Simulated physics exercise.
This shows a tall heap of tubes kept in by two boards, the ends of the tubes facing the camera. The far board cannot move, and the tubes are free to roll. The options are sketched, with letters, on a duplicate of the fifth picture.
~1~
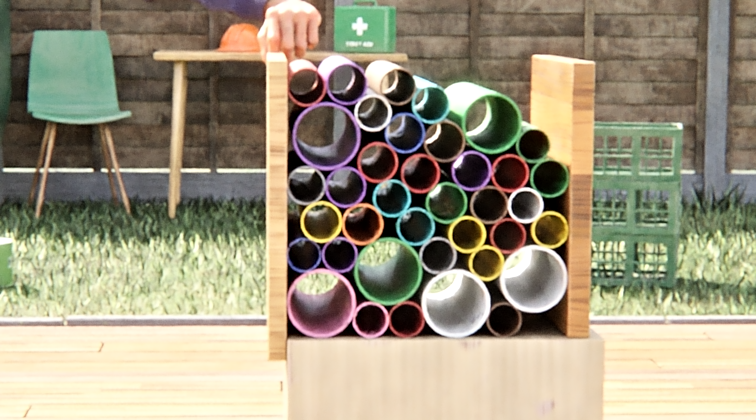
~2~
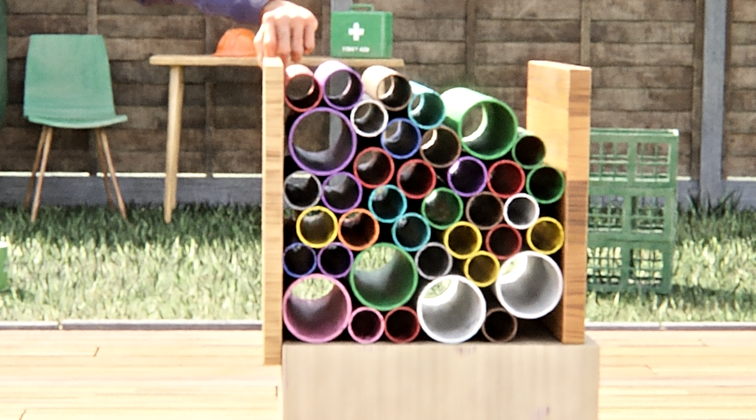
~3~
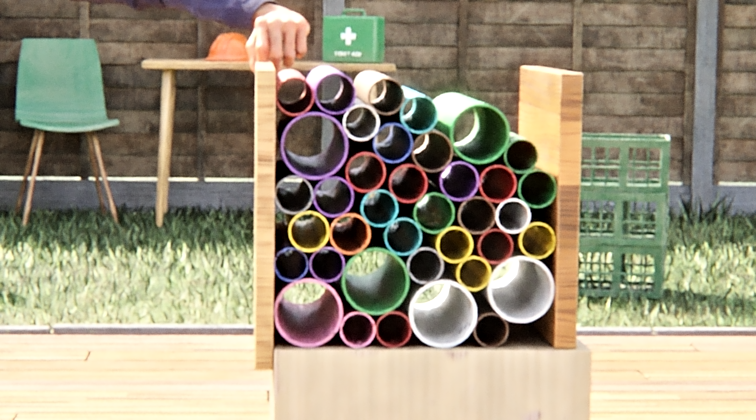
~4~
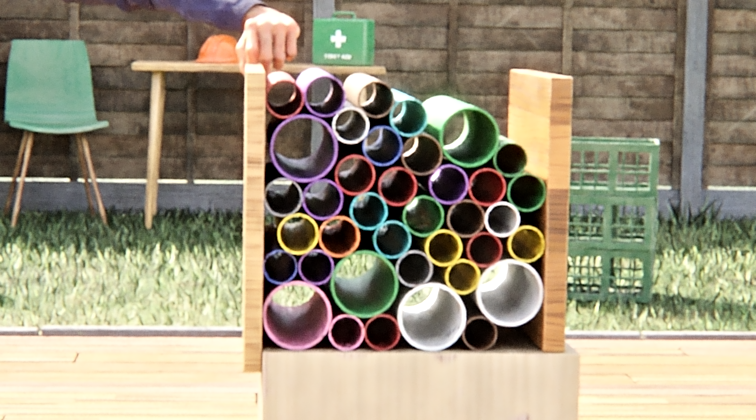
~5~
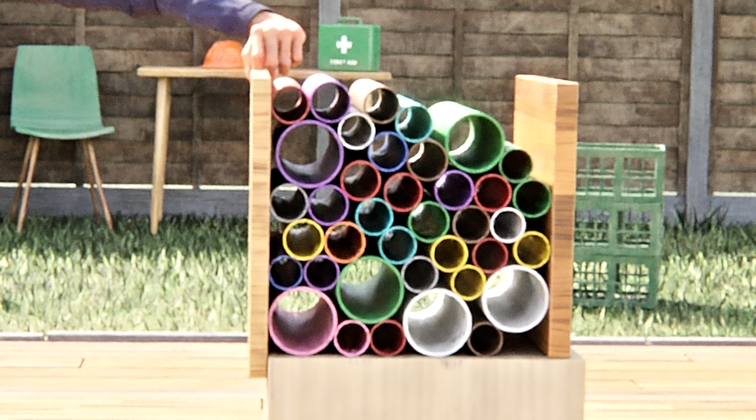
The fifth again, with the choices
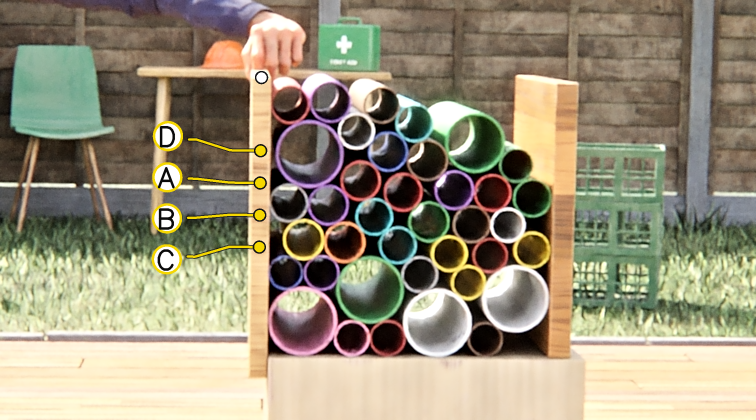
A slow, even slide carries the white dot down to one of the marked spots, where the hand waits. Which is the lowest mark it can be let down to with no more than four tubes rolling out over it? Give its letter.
The lowest mark that will do is B.
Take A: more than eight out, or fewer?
At A, fewer than eight.
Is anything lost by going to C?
Yes.
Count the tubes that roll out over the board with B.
With B, one.
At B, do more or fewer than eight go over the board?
At B, fewer than eight.
On the copy, A at (260, 183); B at (260, 215); C at (259, 247); D at (260, 151); the white dot at (261, 78).
On B. First, top of the board (270, 140).
Then, top of the board (269, 212).
Finally, top of the board (269, 214), one out over the board.
By contrast, A one out over the board; C more than four out over the board; D one out over the board.
